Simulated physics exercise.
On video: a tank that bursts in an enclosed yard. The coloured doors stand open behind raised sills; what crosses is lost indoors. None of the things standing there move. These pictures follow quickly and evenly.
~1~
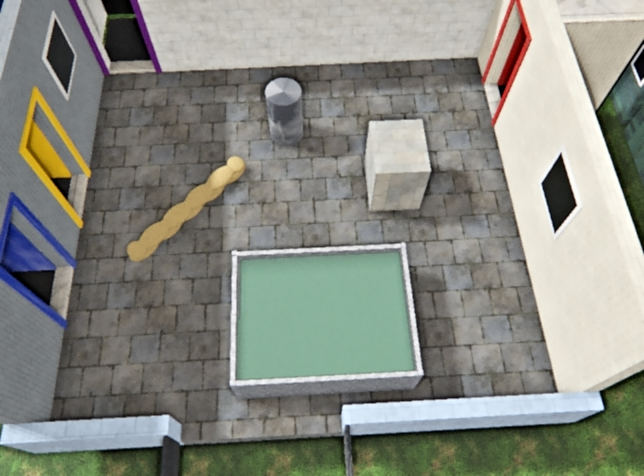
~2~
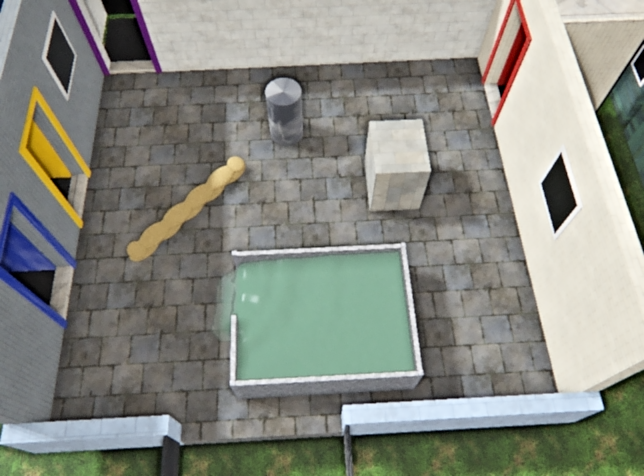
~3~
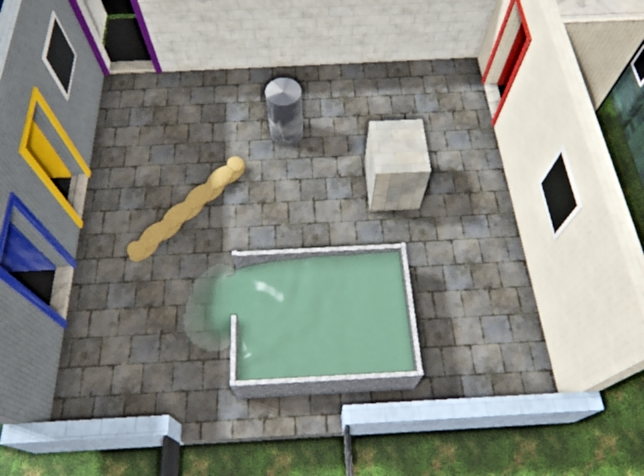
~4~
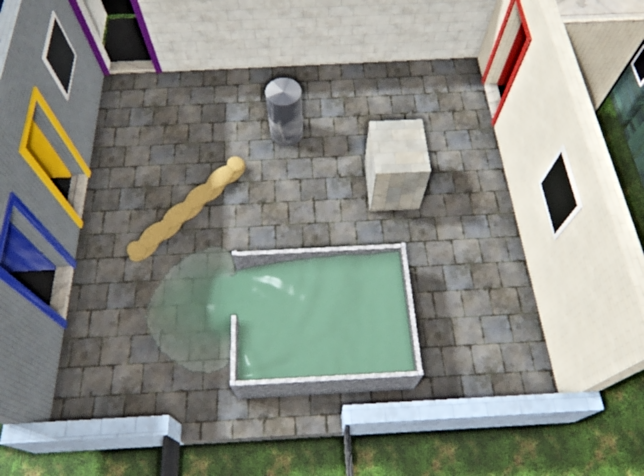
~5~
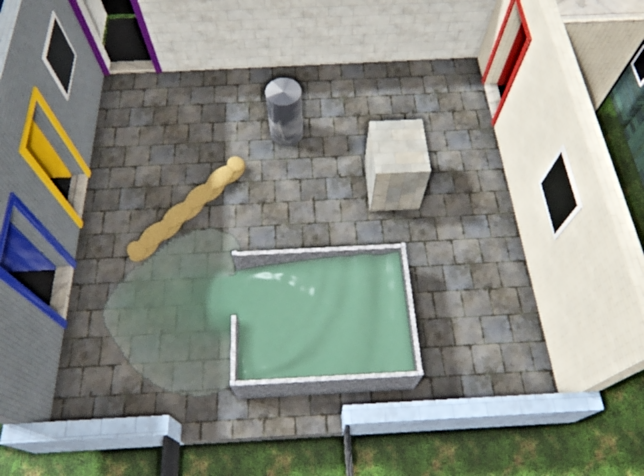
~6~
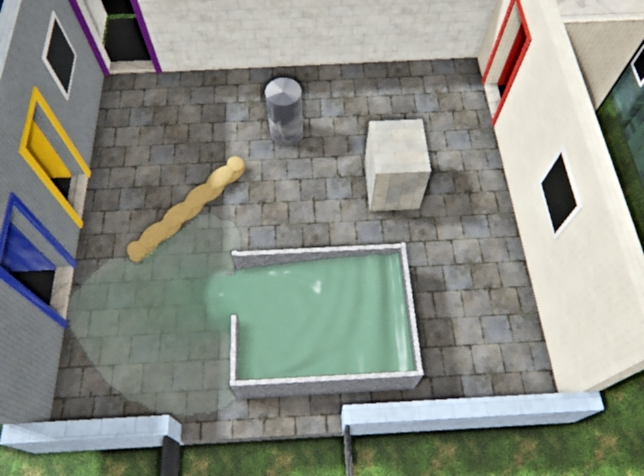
Green water pours through a gap in the tank's left side and spreads across the paving.
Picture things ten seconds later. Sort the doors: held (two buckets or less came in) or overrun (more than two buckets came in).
Sorted: Red door held, blue door overrun, yellow door held, purple door overrun.
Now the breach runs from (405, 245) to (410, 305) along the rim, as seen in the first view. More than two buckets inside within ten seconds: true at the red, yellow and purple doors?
Door by door: Red goes past the mark, yellow stops short, purple goes past the mark.
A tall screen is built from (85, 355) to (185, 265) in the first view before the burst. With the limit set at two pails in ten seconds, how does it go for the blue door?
The blue one: Falls short.
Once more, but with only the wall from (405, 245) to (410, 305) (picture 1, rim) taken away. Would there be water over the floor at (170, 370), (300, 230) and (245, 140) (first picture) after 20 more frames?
Point by point: Untouched, untouched and untouched.
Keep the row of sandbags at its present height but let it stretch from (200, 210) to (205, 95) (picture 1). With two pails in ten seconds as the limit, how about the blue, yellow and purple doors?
One by one: Blue takes more, yellow goes over, purple takes more.
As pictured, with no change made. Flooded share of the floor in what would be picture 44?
I'd say close to 60 per cent.
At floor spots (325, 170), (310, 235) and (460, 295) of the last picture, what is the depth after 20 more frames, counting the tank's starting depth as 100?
The depths come to near 2, 2 and 0 per cent respectively.
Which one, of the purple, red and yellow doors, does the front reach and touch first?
It's the door marked yellow.
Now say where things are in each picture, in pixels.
The tank at (323, 312) is whole and still, in the first picture.
The front is at (224, 336), out from the gap at (241, 298), in the second picture.
Water pours out at (241, 299) and has run to (189, 327), in the third picture.
Water pours out at (242, 300) and has run to (151, 318), in the fourth picture.
Water pours out at (242, 300) and has run to (111, 306), in the fifth picture.
Water pours out at (241, 300) and has run to (73, 304), in the sixth picture.
A moment on, water covers 20 % of the floor; the red door not reached, the blue door over two buckets in, the yellow door wet at the sill, nothing in, the purple door not reached.
Next, water covers 25 % of the floor; the red door not reached, the blue door far over two buckets in, the yellow door wet at the sill, nothing in, the purple door not reached.
Then, water covers 40 % of the floor; the red door not reached, the blue door far over two buckets in, the yellow door wet at the sill, nothing in, the purple door wet at the sill, nothing in.
Later, water covers 60 % of the floor; the red door not reached, the blue door far over two buckets in, the yellow door wet at the sill, nothing in, the purple door under two buckets in.
In the end, water covers 75 % of the floor; the red door wet at the sill, nothing in, the blue door far over two buckets in, the yellow door wet at the sill, nothing in, the purple door over two buckets in.
